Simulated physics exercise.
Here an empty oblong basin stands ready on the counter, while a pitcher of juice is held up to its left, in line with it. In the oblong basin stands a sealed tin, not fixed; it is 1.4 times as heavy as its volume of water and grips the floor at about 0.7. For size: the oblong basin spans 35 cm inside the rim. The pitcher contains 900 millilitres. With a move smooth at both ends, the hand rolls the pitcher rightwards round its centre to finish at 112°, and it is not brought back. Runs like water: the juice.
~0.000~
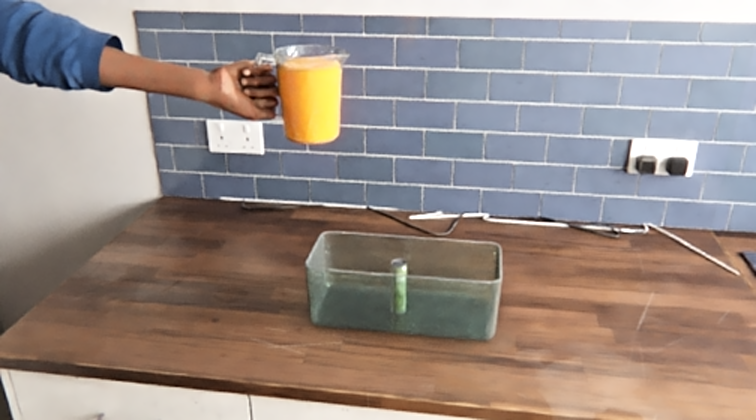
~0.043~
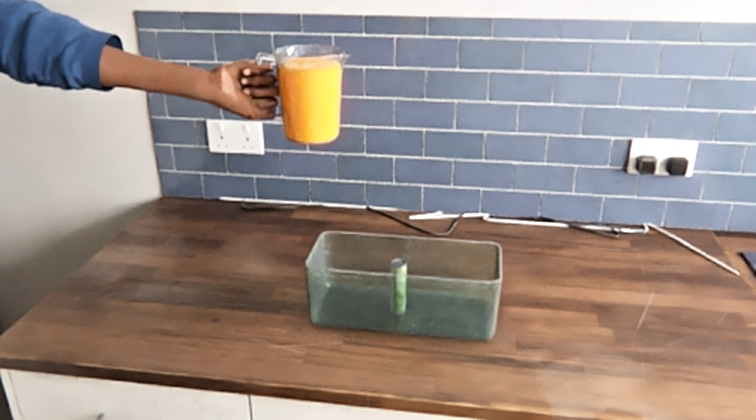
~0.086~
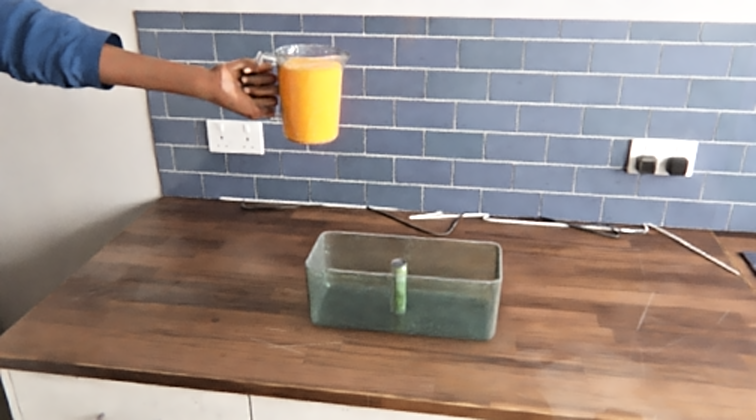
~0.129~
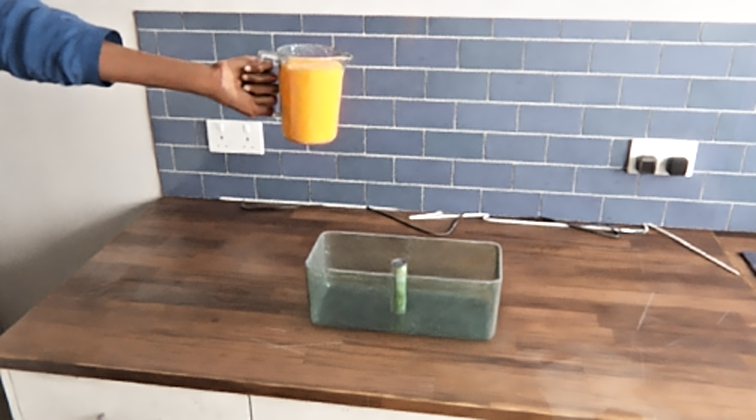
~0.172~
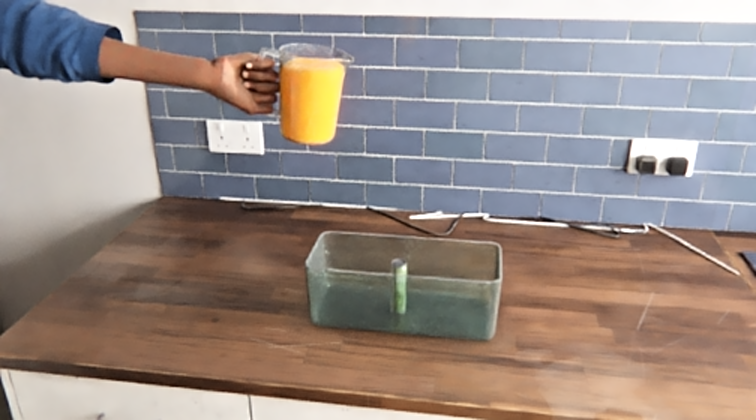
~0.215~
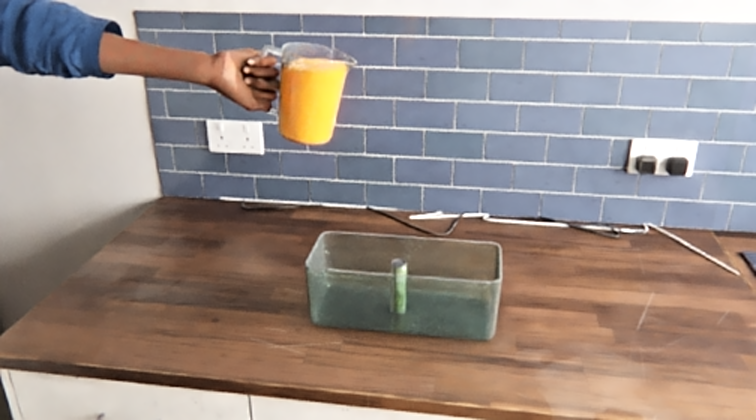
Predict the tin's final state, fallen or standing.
I predict it is standing.
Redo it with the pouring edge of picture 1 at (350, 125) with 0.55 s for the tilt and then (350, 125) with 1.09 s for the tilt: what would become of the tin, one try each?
Trial 1 - tin tips; trial 2 - tin tips.
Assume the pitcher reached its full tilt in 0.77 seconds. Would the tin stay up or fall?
After the tilt, the tin is still standing.
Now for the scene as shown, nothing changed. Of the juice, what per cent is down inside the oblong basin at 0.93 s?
About 34 %.
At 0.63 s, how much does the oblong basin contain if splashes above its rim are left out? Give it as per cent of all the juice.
Roughly 0 per cent.
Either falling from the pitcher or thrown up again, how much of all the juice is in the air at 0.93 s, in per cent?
Estimate: Around 38 per cent.
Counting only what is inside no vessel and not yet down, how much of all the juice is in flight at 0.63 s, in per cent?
Around 18 percent.
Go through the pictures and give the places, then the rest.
In the first picture, it leans 0°; its right rim is at (349, 54); the juice meets the walls at (280, 63) and (341, 65); the oblong basin's rim runs from (314, 249) to (500, 263); the tin's top is at (399, 265).
In the second picture, it leans 0°; its right rim is at (349, 54); the juice meets the walls at (280, 63) and (341, 65).
In the third picture, it leans 2°; its right rim is at (350, 55); the juice meets the walls at (281, 62) and (341, 66).
In the fourth picture, it leans 4°; its right rim is at (352, 57); the juice meets the walls at (283, 62) and (342, 66).
In the fifth picture, it leans 7°; its right rim is at (354, 59); the juice meets the walls at (283, 63) and (344, 67).
In the sixth picture, it leans 10°; its right rim is at (356, 62); the juice meets the walls at (286, 64) and (347, 67).
After 0.63 s the tilt is 69° and 82 per cent is still to pour; the tin stands where it began.
After 0.93 s the tilt is 106° and 28 per cent is still to pour; the tin stands where it began.
After 1.25 s the tilt is 112° and 1 per cent is still to pour; the tin stands where it began.
After 1.59 s the tilt is 112° and 0 per cent is still to pour; the tin stands where it began.
In the end the tin stands where it began.
